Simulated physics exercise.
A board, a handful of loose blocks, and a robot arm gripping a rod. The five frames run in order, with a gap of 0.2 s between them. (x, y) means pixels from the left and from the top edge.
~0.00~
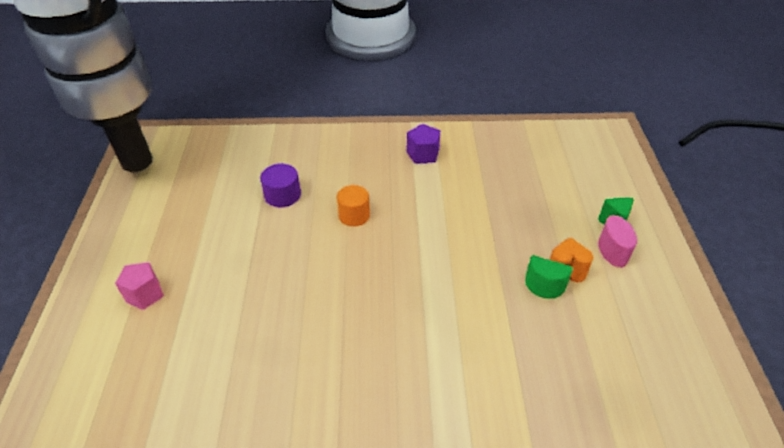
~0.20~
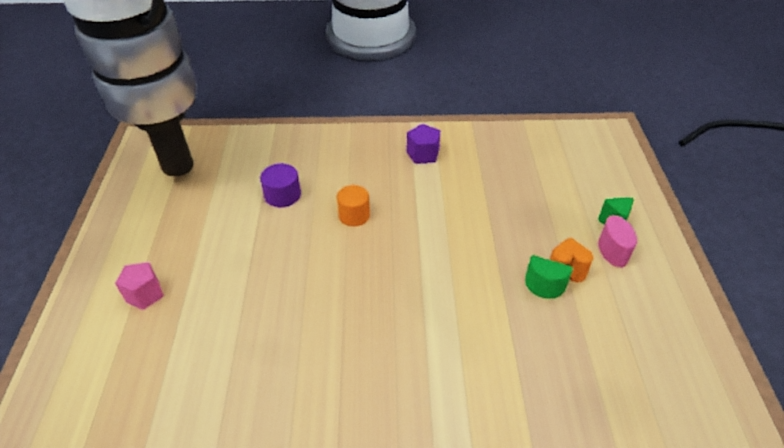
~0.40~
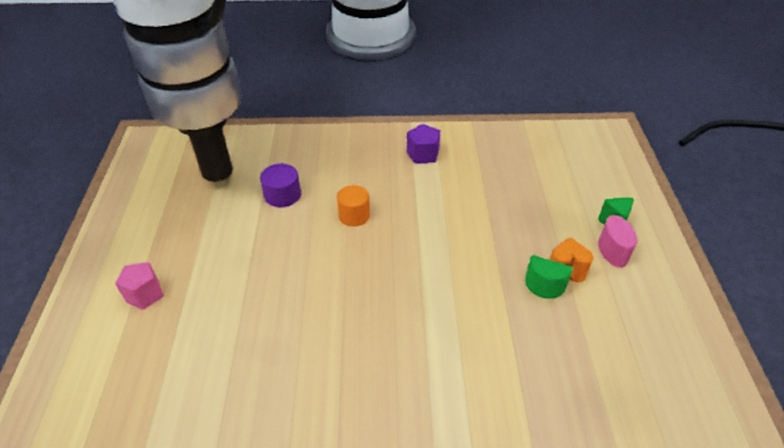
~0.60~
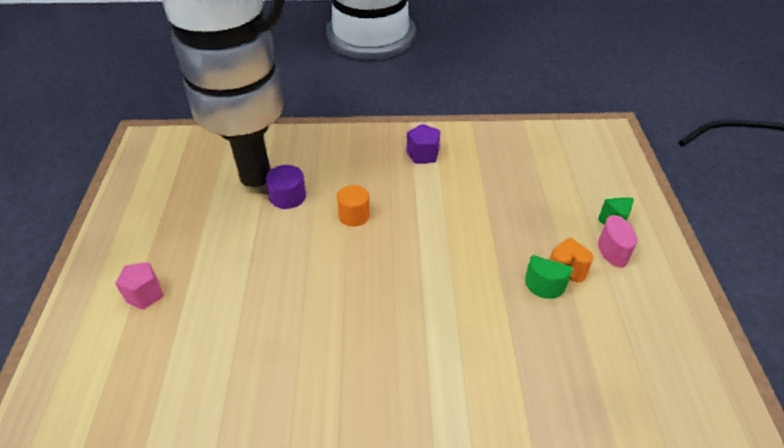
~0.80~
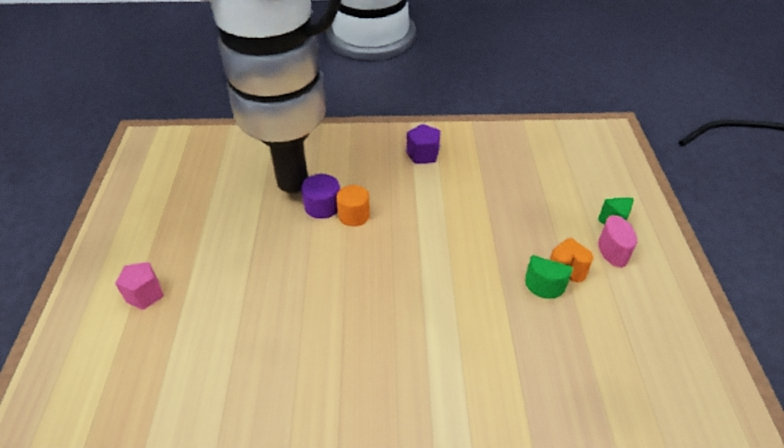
The footage shows a robot arm moving a black rod rightward across a wooden board of scattered colourful blocks, reaching the purple round block and pushing it right and slightly nearer the viewer, up beside the orange round block.
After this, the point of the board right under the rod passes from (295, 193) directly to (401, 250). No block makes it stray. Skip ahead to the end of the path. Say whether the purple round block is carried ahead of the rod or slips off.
The purple round block stays in front.
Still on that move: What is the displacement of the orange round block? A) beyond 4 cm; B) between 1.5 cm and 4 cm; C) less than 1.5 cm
I choose A.
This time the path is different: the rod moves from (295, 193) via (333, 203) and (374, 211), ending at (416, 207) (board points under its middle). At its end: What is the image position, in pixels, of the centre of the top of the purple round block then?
Answer: (380, 217).
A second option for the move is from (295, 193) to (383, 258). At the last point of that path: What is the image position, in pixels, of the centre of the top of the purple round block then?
Put as a pixel place, it's (420, 229).
The first path, step by step. One third of the way, rod (329, 201); purple round block (359, 204); orange round block (395, 208).
Two thirds of the way, rod (364, 220); purple round block (397, 222); orange round block (434, 216).
At the end, rod (401, 240); purple round block (439, 240); orange round block (460, 218).
